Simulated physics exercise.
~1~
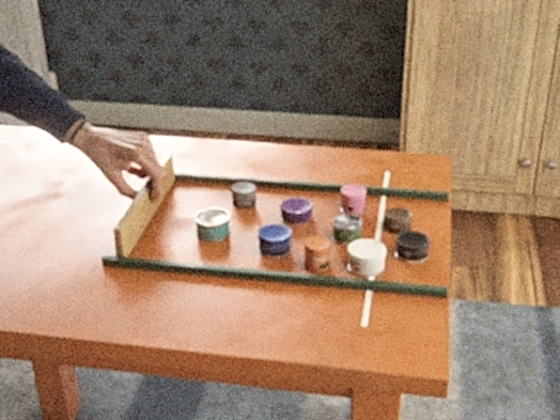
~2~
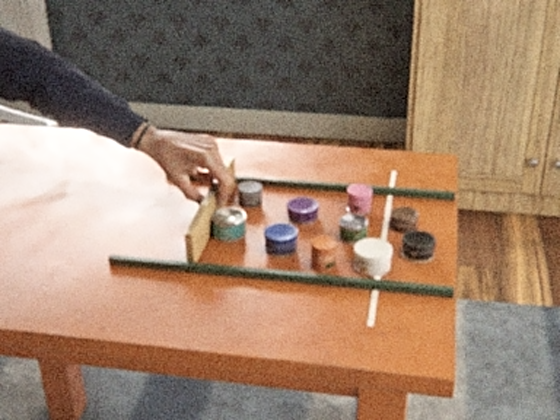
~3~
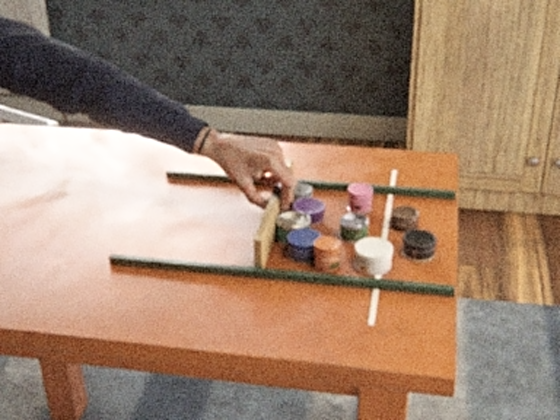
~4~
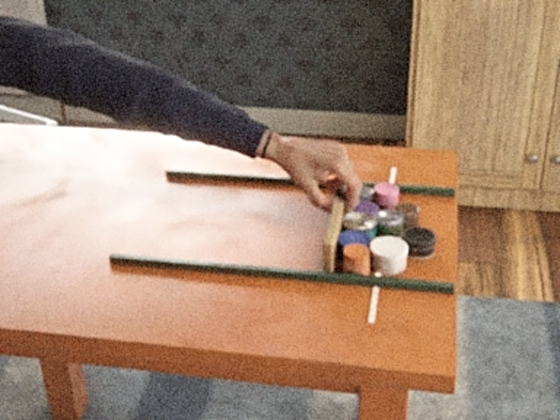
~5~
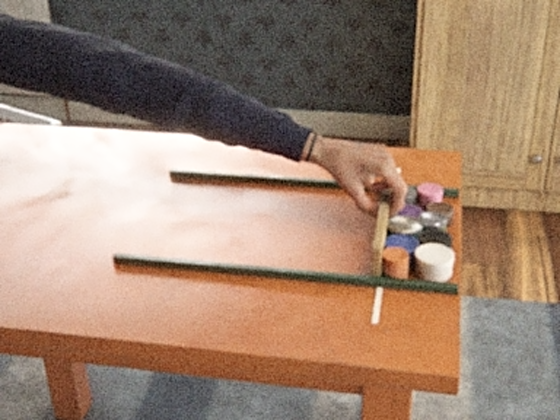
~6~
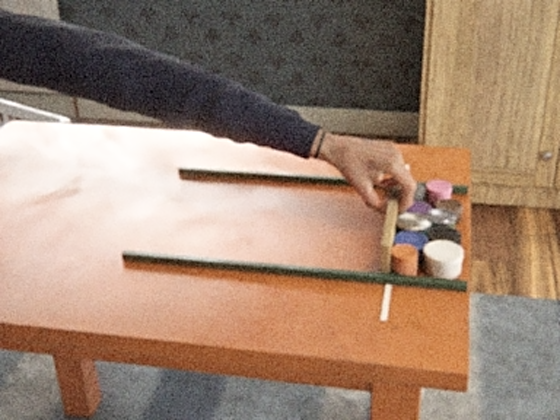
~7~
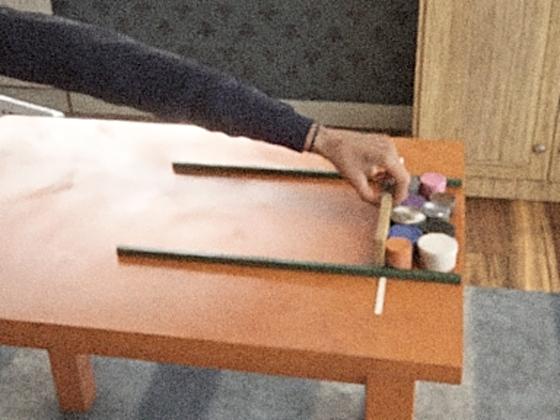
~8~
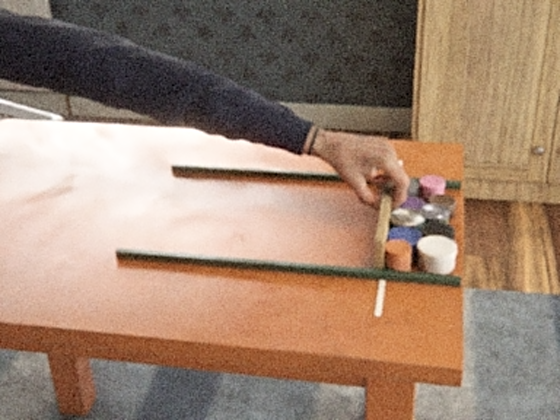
A dark-sleeved arm reaches in from the left over an orange-brown wooden table, seen from slightly above in a room with a wooden cabinet and blue-grey rug. The hand holds a small upright board between two dark green strips, with small turquoise, grey, blue, purple, pink, orange, white and dark pots scattered to its right, near a pale strip of tape. The board slides right, meeting the turquoise tin first, then gathering the others into a tight cluster. It pushes them across the tape towards the table's right edge. There the hand stops, and the pots rest bunched together, none falling off.
